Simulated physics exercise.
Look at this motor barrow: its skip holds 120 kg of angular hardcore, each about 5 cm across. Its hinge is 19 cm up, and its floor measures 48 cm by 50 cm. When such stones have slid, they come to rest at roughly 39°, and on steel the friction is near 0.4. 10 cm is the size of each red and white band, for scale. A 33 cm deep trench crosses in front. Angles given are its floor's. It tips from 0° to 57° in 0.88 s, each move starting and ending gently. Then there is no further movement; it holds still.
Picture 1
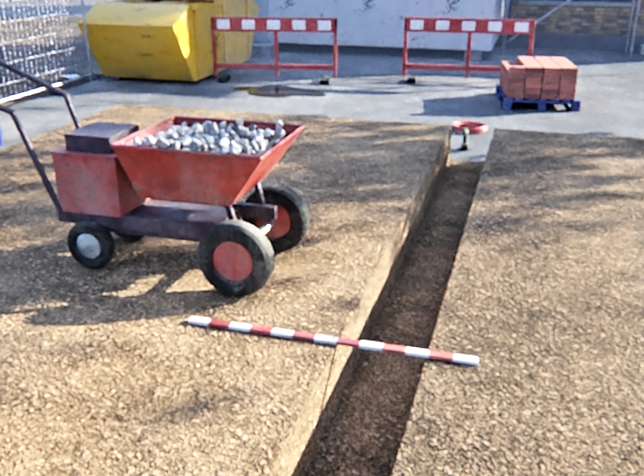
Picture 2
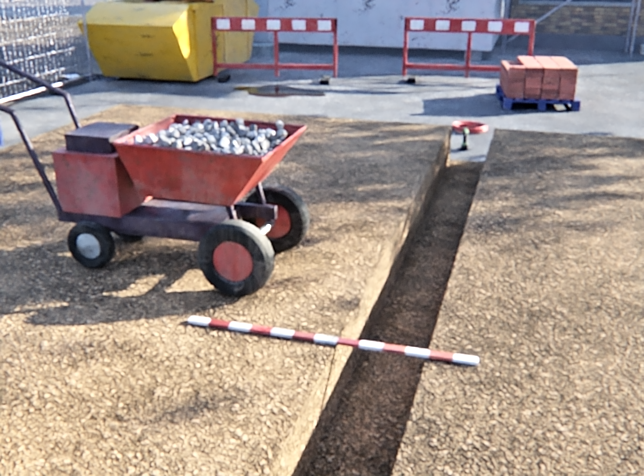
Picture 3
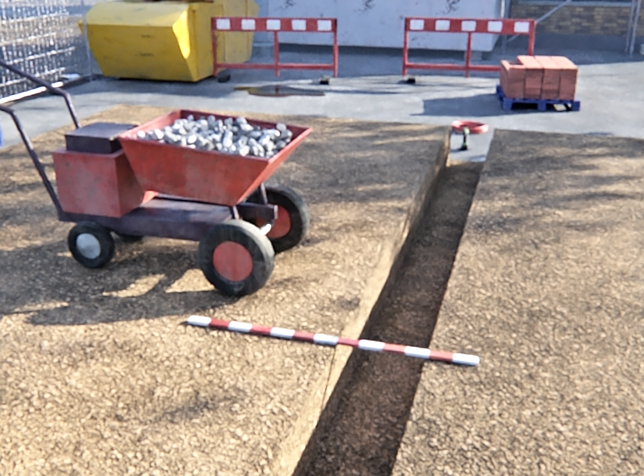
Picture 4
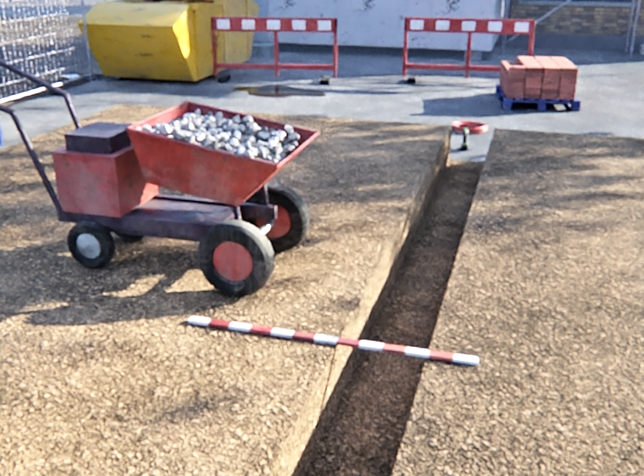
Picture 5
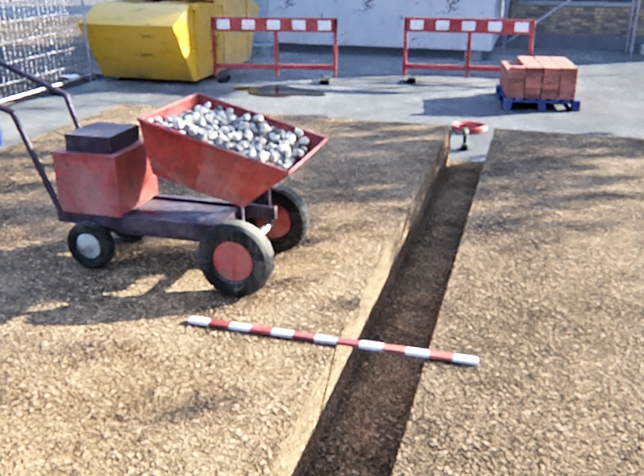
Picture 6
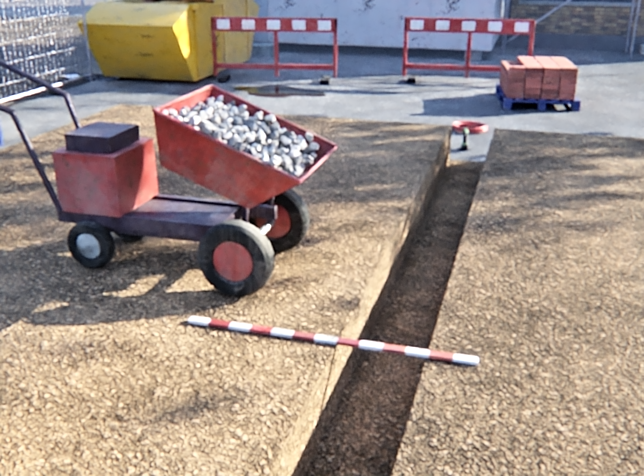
The clip opens on a red motor barrow with its skip level and full of grey stones, standing left of a narrow trench with a red-and-white pole across it. The skip begins tilting slowly forward to the right, then steepens steadily, its back rising while the stones stay heaped inside.
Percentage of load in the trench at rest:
34 %.
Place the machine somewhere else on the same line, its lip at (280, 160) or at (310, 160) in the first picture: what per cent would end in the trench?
Roughly 35 in a hundred from the first, 25 in a hundred from the second.
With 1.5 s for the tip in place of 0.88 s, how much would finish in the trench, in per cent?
With that change, it comes to around 25 per cent.
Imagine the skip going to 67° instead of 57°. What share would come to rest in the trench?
Roughly 70% would end there.
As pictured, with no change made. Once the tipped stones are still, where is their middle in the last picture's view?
Roughly (411, 345), I'd say.
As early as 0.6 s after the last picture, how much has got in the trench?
Some 5 per cent of the load by that point.
Then, 0.3 s after the last picture the floor is at 48°, 100 % in the skip; the foremost stones are at (340, 198).
Then, 0.6 s after the last picture the floor is at 57°, 91 % in the skip, 2 % short of the trench, 7 % in the trench; the foremost stones are at (401, 273).
Then, 1.0 s after the last picture the floor is at 57°, 72 % in the skip, 1 % short of the trench, 27 % in the trench; the foremost stones are at (436, 344).
Then, 2.9 s after the last picture the floor is at 57°, 65 % in the skip, 34 % in the trench; the foremost stones are at (438, 342).
